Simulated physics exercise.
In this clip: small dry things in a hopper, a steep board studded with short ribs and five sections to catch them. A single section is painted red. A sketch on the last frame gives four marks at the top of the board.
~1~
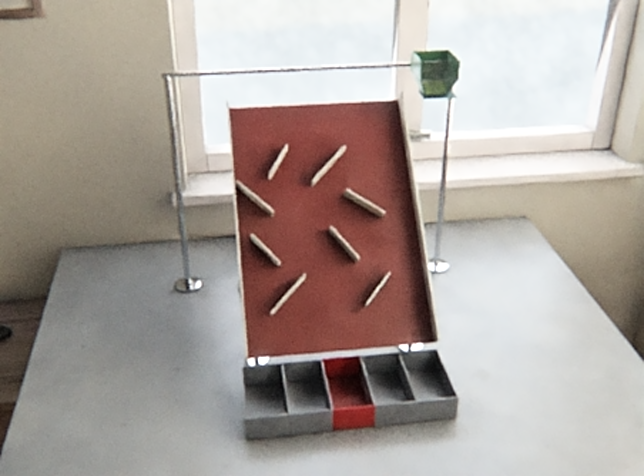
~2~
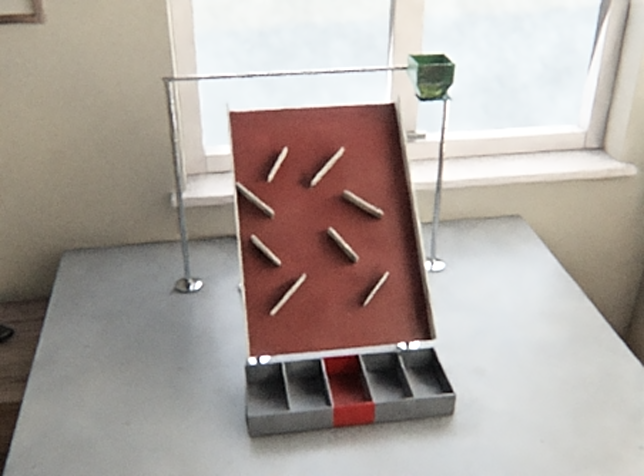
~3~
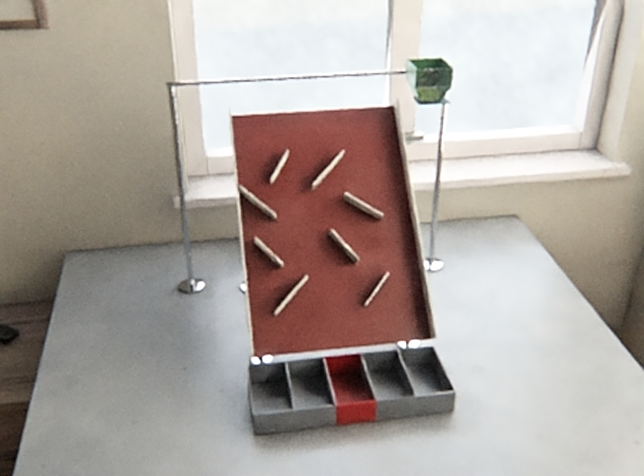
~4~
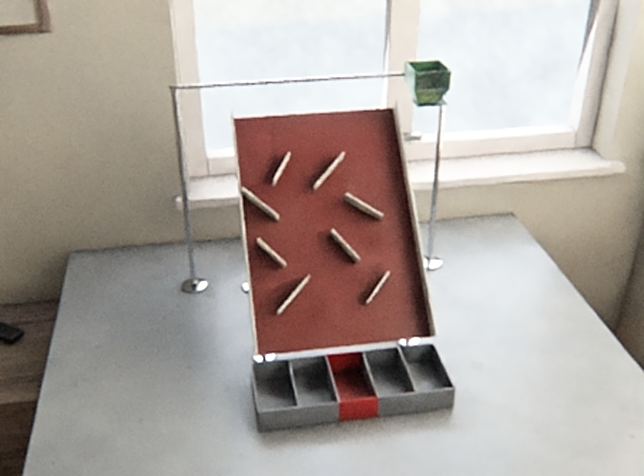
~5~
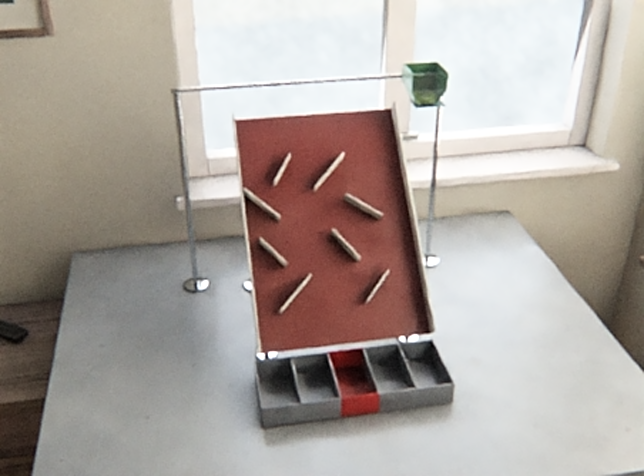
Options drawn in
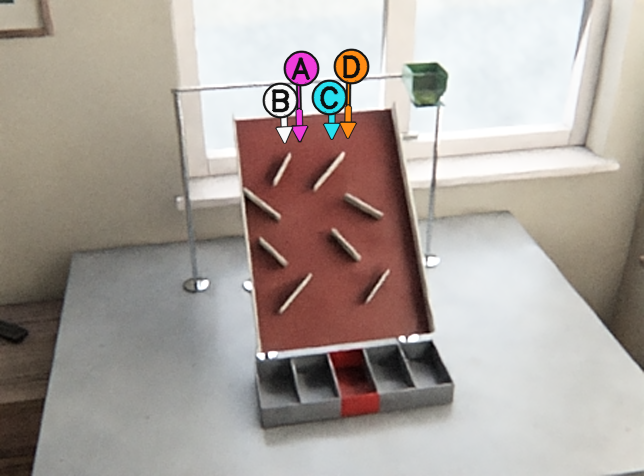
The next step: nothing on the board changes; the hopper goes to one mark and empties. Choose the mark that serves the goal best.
B works best here.
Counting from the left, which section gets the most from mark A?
It is the first one.
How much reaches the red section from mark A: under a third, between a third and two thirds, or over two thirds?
Under a third.
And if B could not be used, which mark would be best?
That is mark A.
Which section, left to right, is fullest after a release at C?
The first from the left.
On the marked copy, mark A meets the board at (299, 135); mark B meets the board at (284, 137); mark C meets the board at (331, 133); mark D meets the board at (347, 132).
For mark A, about a tenth in the red section, the larger part in other sections.
For mark B, roughly half in the red section, roughly half in other sections, just a few outside the box.
For mark C, just a few in the red section, almost all in other sections, just a few outside the box.
For mark D, just a few in the red section, almost all in other sections.
